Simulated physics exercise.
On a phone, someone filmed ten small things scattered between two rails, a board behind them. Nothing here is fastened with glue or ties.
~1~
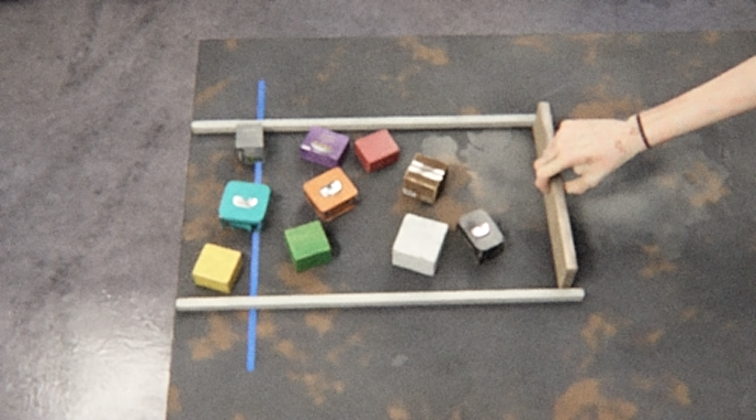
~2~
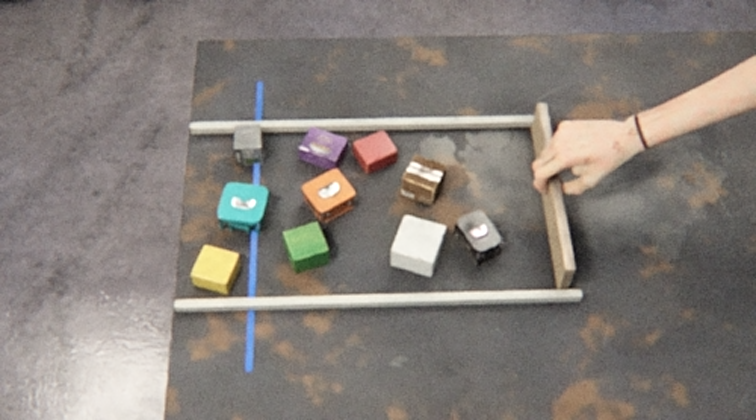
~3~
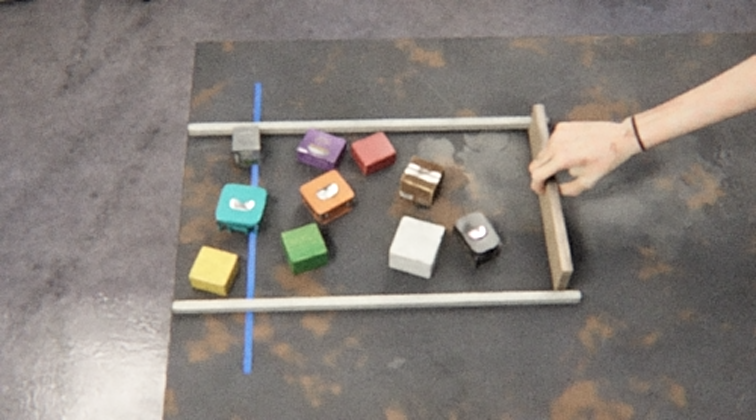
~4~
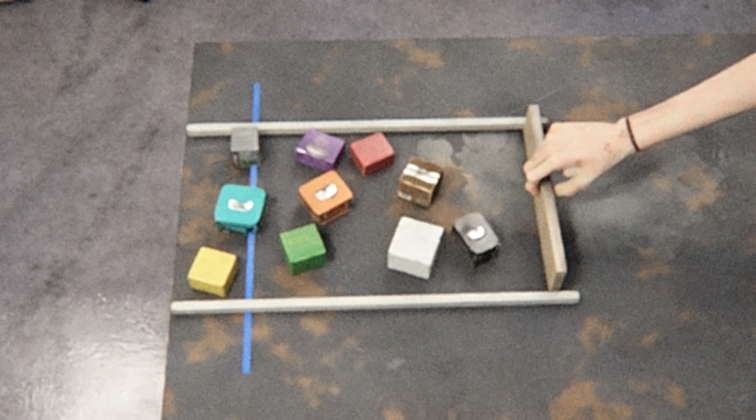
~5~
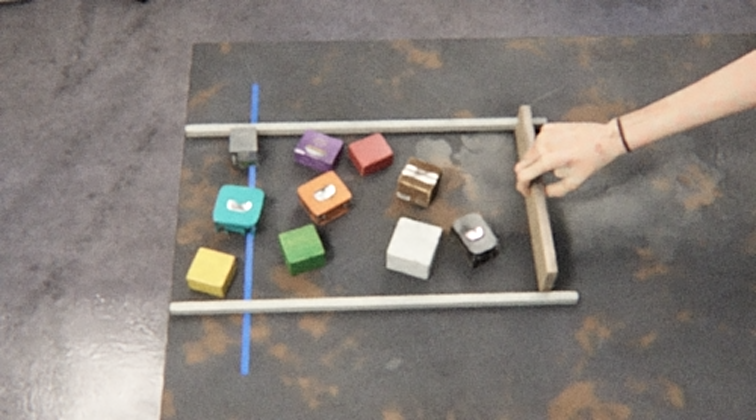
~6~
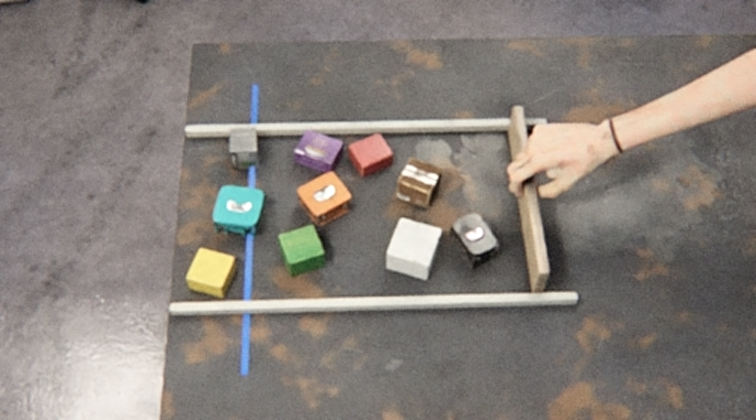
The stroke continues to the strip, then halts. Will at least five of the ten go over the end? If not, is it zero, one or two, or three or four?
After the sweep, the pieces gone from the top come to three or four, as it turns out.
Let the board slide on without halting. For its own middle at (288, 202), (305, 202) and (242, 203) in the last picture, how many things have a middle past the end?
Counts per position: 1 / 0 / 4.
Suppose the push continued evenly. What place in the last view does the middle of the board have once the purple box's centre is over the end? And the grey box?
Around (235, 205), then around (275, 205).
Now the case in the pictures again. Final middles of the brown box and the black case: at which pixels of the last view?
I'd put one at around (233, 194) and the other at around (234, 242).
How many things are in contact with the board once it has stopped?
Number: 3.
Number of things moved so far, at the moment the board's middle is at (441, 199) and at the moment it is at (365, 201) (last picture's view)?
Counts: 3, 7.
Soon after, none off yet; yellow block at rest near (212, 273); turquoise case at rest near (240, 212); grey box at rest near (244, 148).
Then, none off yet; yellow block moved about its own width near (175, 281); turquoise case moved about its own width near (202, 213); grey box moved about its own width near (211, 148).
By the end, the number that fall off is three or four; fallen, green block, grey box, turquoise case and yellow block.
